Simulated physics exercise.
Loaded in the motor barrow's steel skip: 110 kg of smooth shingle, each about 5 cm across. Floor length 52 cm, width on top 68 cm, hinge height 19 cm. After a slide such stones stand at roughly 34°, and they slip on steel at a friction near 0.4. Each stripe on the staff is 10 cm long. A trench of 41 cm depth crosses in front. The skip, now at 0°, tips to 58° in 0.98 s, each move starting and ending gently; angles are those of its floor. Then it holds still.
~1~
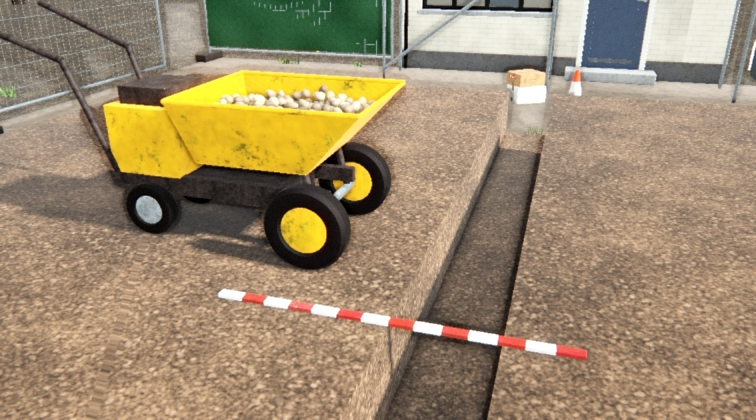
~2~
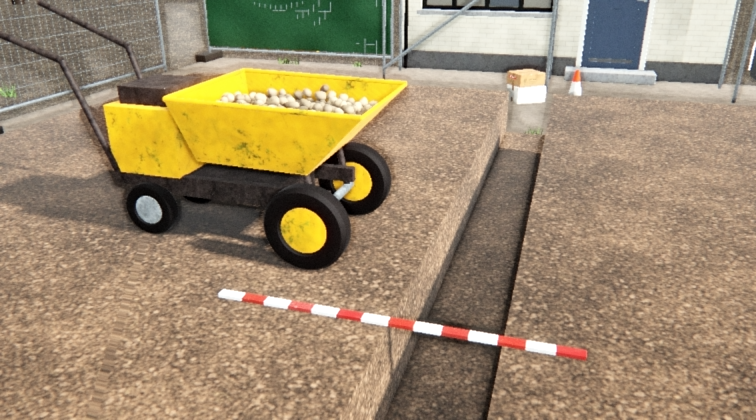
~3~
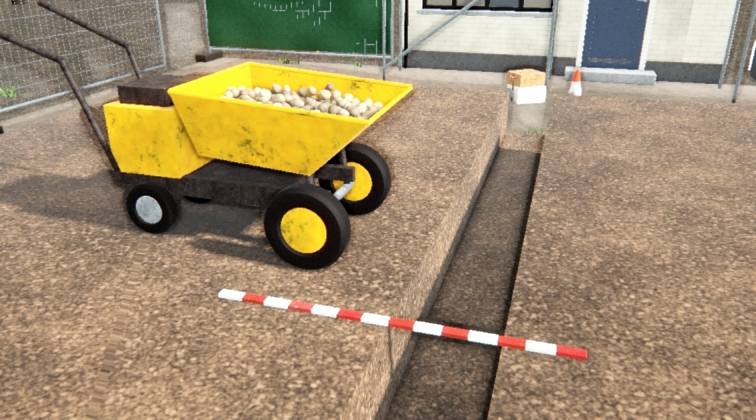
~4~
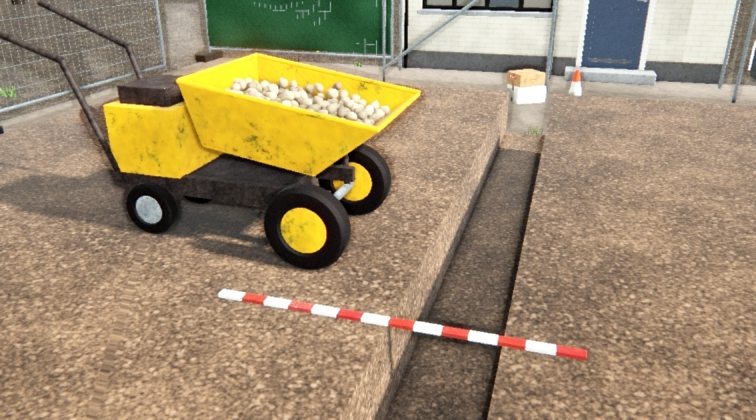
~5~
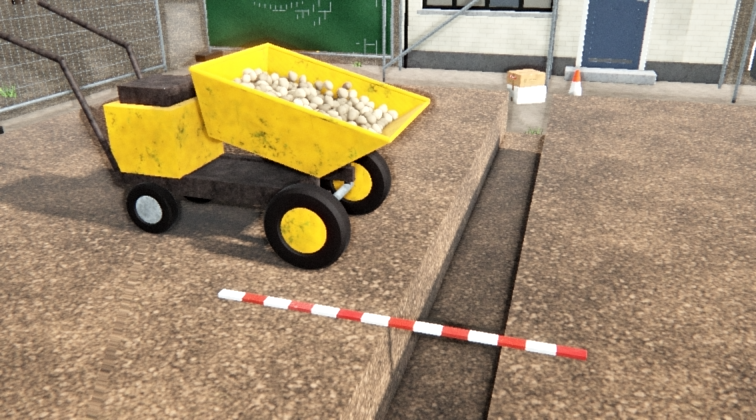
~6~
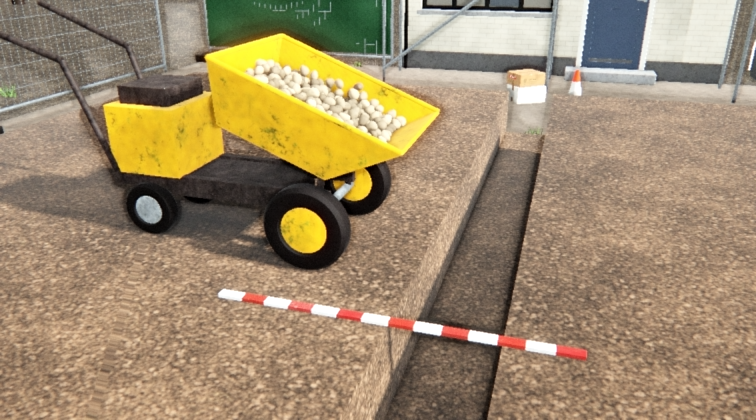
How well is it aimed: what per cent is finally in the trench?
Some 86 per cent of it.
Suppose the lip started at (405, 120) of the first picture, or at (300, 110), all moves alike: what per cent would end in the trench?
About 45 and 95 per cent.
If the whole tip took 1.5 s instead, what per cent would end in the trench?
Then about 95 per cent.
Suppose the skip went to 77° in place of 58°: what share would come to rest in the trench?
It would be near 100 per cent.
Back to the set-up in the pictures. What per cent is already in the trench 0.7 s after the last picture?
About 20 per cent by then.
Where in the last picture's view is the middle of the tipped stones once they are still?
Around (484, 323).
Then, 0.3 s after the last picture the floor is at 49°, 100 % in the skip; the foremost stones are at (425, 180).
Then, 0.7 s after the last picture the floor is at 58°, 82 % in the skip, 18 % in the trench; the foremost stones are at (509, 276).
Then, 1.0 s after the last picture the floor is at 58°, 39 % in the skip, 48 % in the trench, 13 % past the trench; the foremost stones are at (618, 272).
Then, 3.0 s after the last picture the floor is at 58°, 0 % in the skip, 86 % in the trench, 14 % past the trench; the foremost stones are at (746, 301).
